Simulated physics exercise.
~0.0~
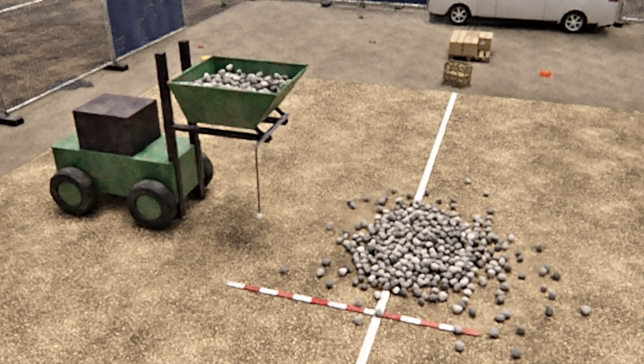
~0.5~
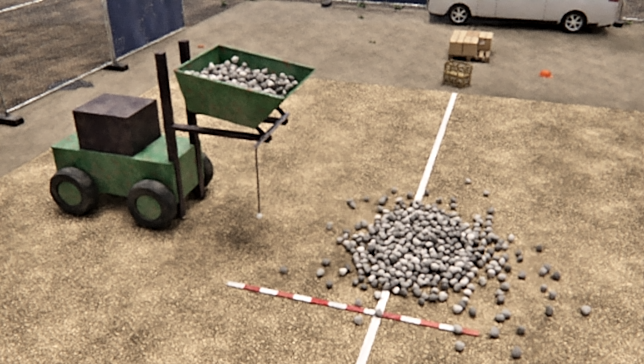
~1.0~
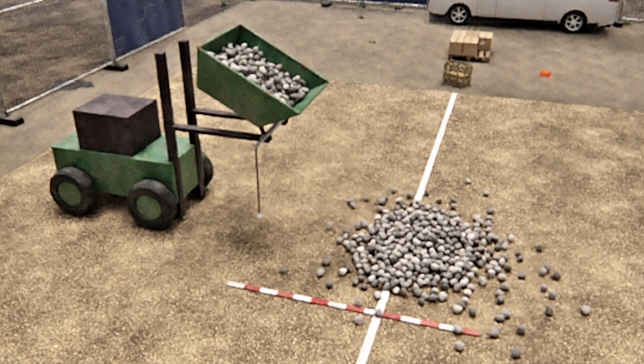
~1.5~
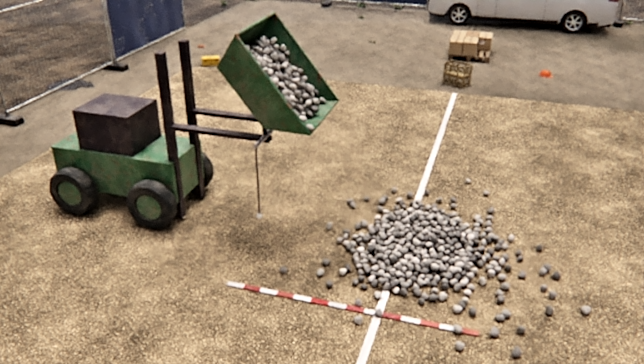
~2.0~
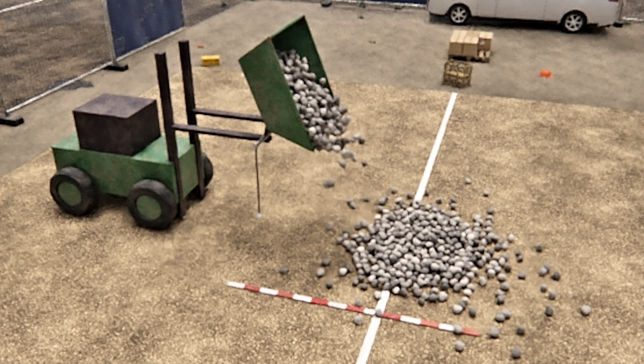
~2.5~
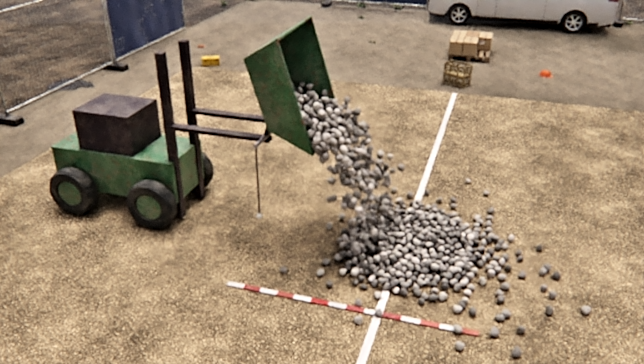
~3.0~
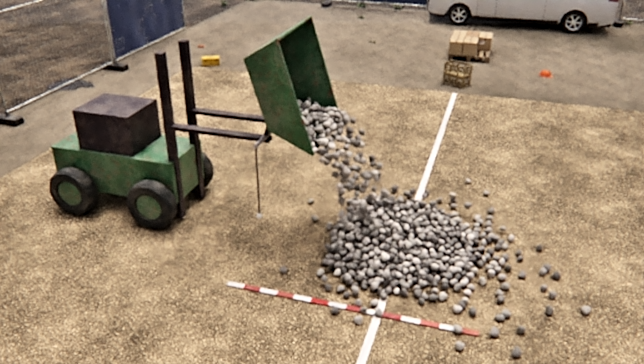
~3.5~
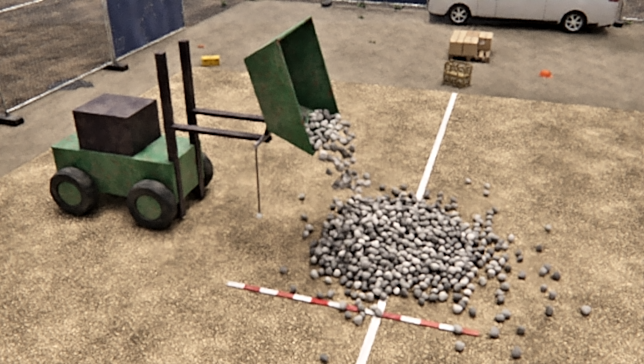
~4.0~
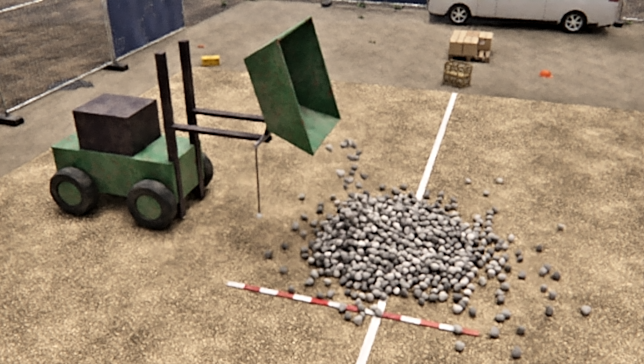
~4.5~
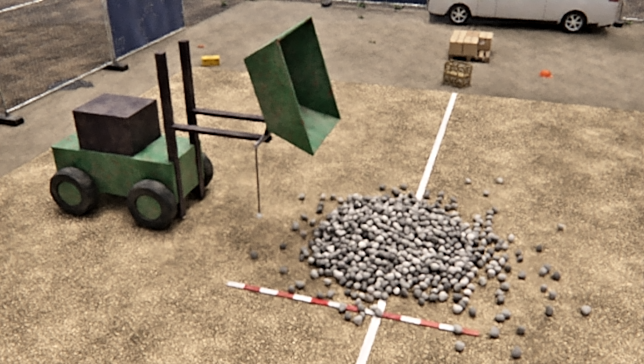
The clip opens on a green wheeled vehicle at the left, holding a raised green skip full of rounded grey stones, with a loose heap of similar stones lying across a white ground line to its right. The skip tilts steadily towards the right, its rear end lifting while the load stays inside. As it steepens, the first stones slip over the lower edge, then a thick stream pours onto the near side of the heap. The skip holds its steep angle while the flow thins to a few last stones. It ends empty and still tipped, above a broader heap lying mostly left of the line.
